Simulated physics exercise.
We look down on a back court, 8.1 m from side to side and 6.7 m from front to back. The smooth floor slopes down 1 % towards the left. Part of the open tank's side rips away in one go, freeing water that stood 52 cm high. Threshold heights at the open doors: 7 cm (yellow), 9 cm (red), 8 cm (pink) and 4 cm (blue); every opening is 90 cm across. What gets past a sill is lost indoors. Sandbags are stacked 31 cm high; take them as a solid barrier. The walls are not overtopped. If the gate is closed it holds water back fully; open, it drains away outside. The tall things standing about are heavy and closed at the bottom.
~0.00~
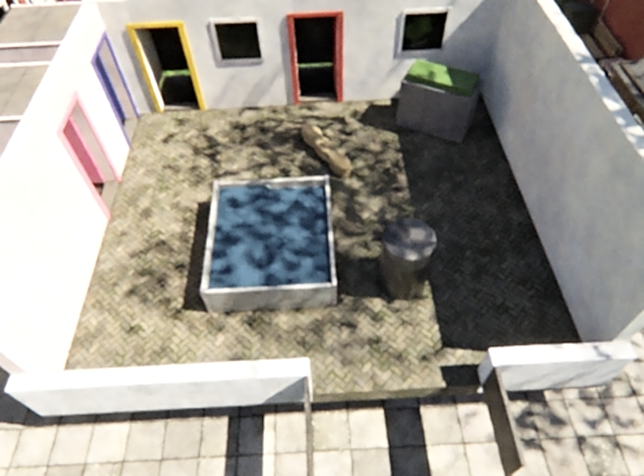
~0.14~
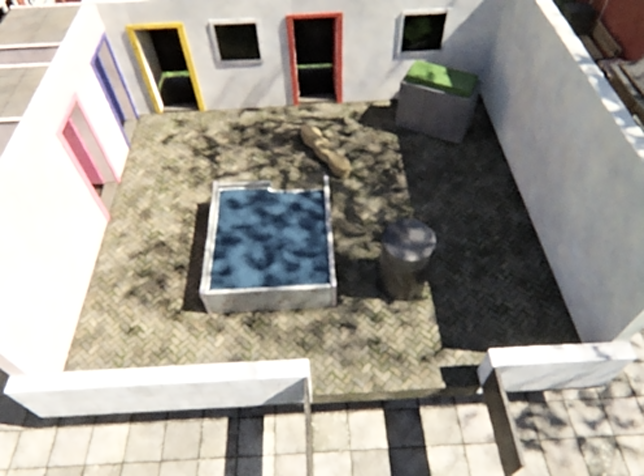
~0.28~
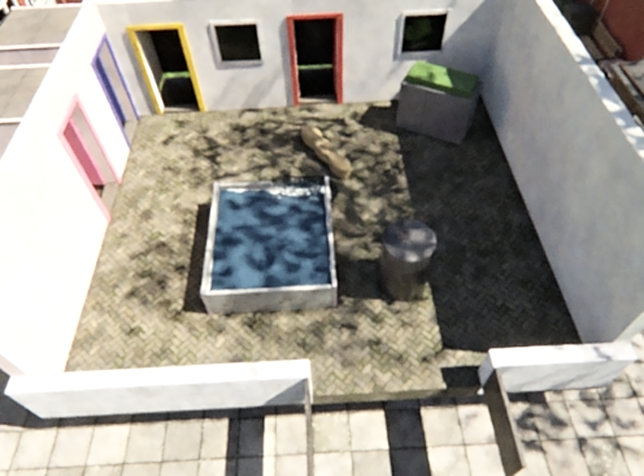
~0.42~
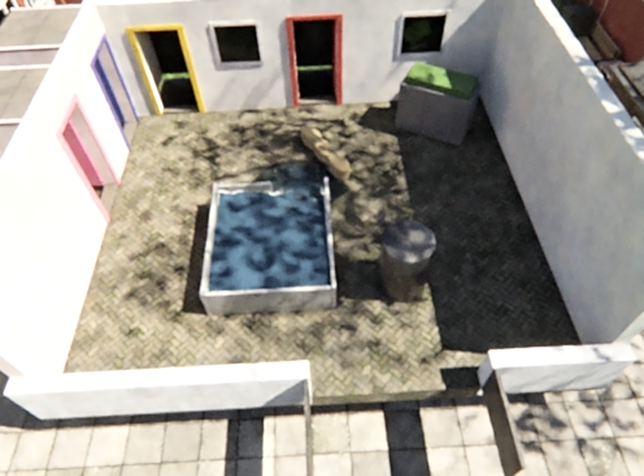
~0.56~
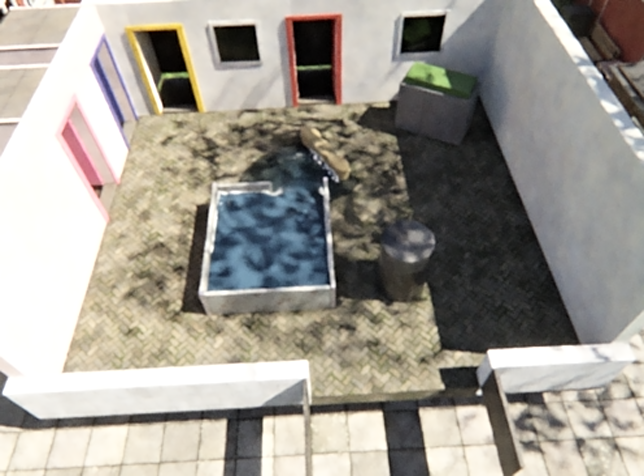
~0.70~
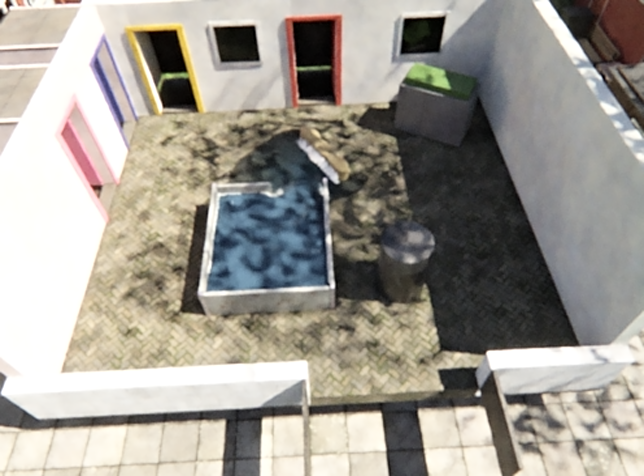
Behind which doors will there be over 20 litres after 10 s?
Door by door: At the yellow door it goes over the limit; at the red door it keeps below the limit; at the pink door it keeps below the limit; at the blue door it exceeds the limit.
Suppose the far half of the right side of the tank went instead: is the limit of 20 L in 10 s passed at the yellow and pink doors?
Then: Yellow below, pink below.
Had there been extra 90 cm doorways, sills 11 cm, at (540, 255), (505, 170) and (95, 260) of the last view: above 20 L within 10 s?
In that order: Below, below, not over.
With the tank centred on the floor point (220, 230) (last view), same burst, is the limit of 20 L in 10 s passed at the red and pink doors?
Then: Red above, pink below.
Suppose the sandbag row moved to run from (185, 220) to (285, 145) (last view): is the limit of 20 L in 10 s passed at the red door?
Then: Red above.
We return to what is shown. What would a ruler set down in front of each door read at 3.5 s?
In cm: Yellow 12, red 8, pink 0, blue 19.
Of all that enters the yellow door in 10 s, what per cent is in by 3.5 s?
About 35 per cent.
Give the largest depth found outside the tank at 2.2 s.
Up to some 32 cm.
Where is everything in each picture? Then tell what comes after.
In the first frame, the open tank at (271, 232) is whole and still, 52 cm deep.
In the second frame, water pours out on the open tank's far side and has run 0.6 m, to a hidden place; typically 6 cm deep outside, 52 cm at the open tank's back.
In the third frame, water pours out on the open tank's far side and has run 0.8 m, to (279, 180); typically 8 cm deep outside, 52 cm at the open tank's back.
In the fourth frame, water pours out on the open tank's far side and has run 1.2 m, to (281, 165); typically 6 cm deep outside, 52 cm at the open tank's back.
In the fifth frame, water pours out on the open tank's far side and has run 1.7 m, to (292, 146); typically 6 cm deep outside, 52 cm at the open tank's back.
In the sixth frame, water pours out on the open tank's far side and has run 2.2 m, to (289, 133); typically 6 cm deep outside, 52 cm at the open tank's back.
After 1.4 s water covers 10 % of the floor and is deepest (36 cm) near (326, 170); yellow door not reached, red door 3 cm at the sill, 0 L in, pink door not reached, blue door not reached.
After 2.2 s water covers 20 % of the floor and is deepest (32 cm) near (326, 170); yellow door 8 cm at the sill, 0 L in, red door 7 cm at the sill, 0 L in, pink door not reached, blue door not reached.
After 3.5 s water covers 30 % of the floor and is deepest (28 cm) near (145, 121); yellow door 12 cm at the sill, 13 L in, red door 8 cm at the sill, 0 L in, pink door not reached, blue door 19 cm at the sill, 75 L in.
After 6.0 s water covers 50 % of the floor and is deepest (17 cm) near (132, 136); yellow door 9 cm at the sill, 30 L in, red door 6 cm at the sill, 1 L in, pink door 4 cm at the sill, 0 L in, blue door 17 cm at the sill, 346 L in.
After 10.0 s water covers 80 % of the floor and is deepest (12 cm) near (131, 142); yellow door 8 cm at the sill, 39 L in, red door 3 cm at the sill, 1 L in, pink door 5 cm at the sill, 0 L in, blue door 11 cm at the sill, 545 L in.
